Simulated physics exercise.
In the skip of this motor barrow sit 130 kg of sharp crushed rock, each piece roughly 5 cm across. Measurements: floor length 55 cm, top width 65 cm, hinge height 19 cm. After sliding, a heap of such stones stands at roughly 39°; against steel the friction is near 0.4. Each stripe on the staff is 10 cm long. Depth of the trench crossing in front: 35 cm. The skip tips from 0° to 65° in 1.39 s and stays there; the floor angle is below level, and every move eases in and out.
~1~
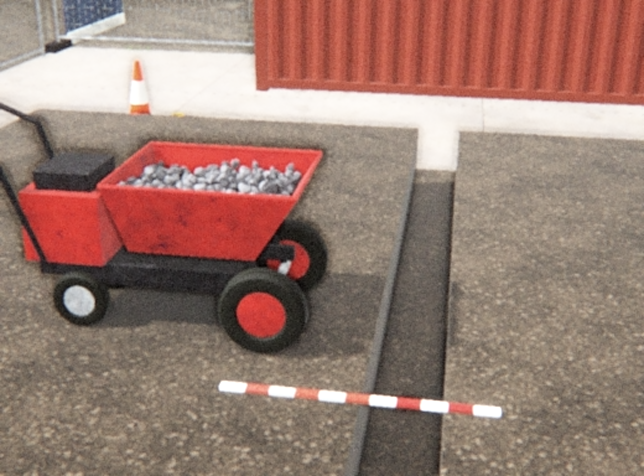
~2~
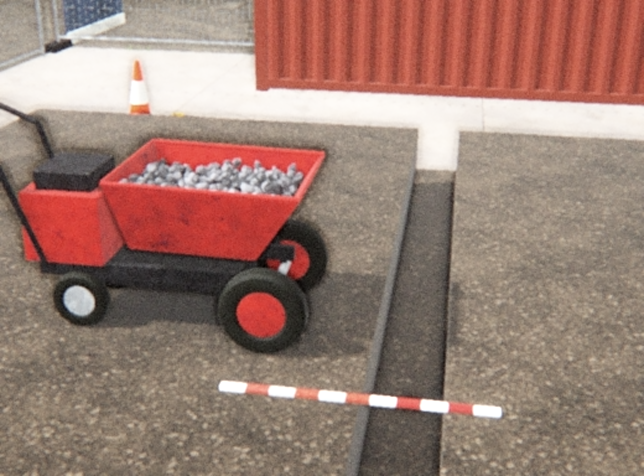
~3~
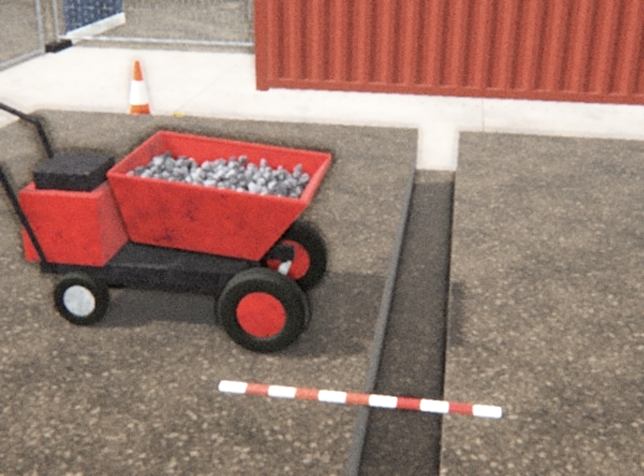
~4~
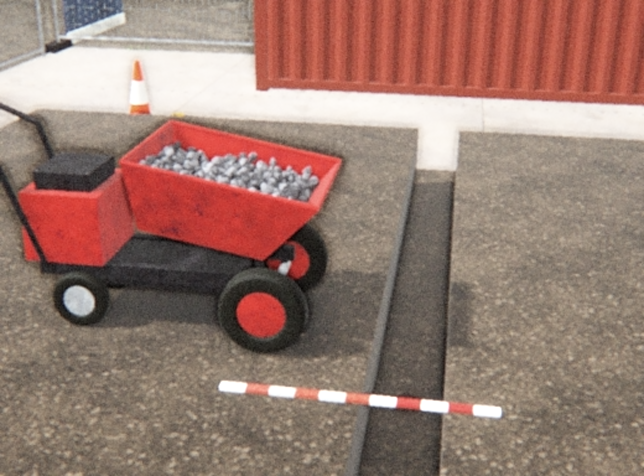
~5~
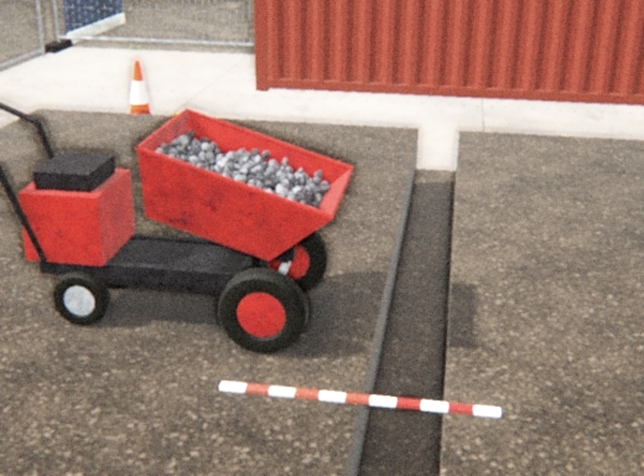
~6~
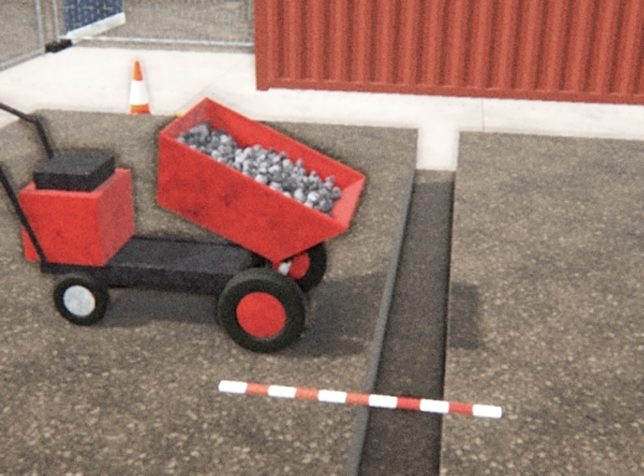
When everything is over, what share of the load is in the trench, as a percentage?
Close to 33 in a hundred.
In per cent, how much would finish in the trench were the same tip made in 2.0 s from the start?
Close to 30 percent, then.
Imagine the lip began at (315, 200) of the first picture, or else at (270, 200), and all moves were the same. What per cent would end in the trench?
Near 25 per cent from the first place, 40 from the second.
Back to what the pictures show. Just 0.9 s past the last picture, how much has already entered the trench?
By that moment, roughly 10 per cent of the load.
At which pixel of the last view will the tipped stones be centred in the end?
About (423, 393).
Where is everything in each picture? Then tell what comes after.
The skip is at 0°, its lip at (296, 200); the top of the load is at (188, 173), in the first frame.
The skip is at 1°, its lip at (298, 201); the top of the load is at (190, 171), in the second frame.
The skip is at 5°, its lip at (306, 204); the top of the load is at (187, 165), in the third frame.
The skip is at 10°, its lip at (318, 209); the top of the load is at (182, 155), in the fourth frame.
The skip is at 17°, its lip at (332, 217); the top of the load is at (186, 143), in the fifth frame.
Lip at (346, 228), floor tilted 25°, highest stones at (203, 132), in the sixth frame.
Then, 0.5 s after the last picture the floor is at 55°, 100 % in the skip; the foremost stones are at (372, 257).
Then, 0.9 s after the last picture the floor is at 65°, 90 % in the skip, 9 % in the trench, 1 % past the trench; the foremost stones are at (461, 325).
Then, 1.3 s after the last picture the floor is at 65°, 73 % in the skip, 21 % in the trench, 6 % past the trench; the foremost stones are at (523, 326).
Then, 3.2 s after the last picture the floor is at 65°, 61 % in the skip, 33 % in the trench, 7 % past the trench; the foremost stones are at (550, 334).
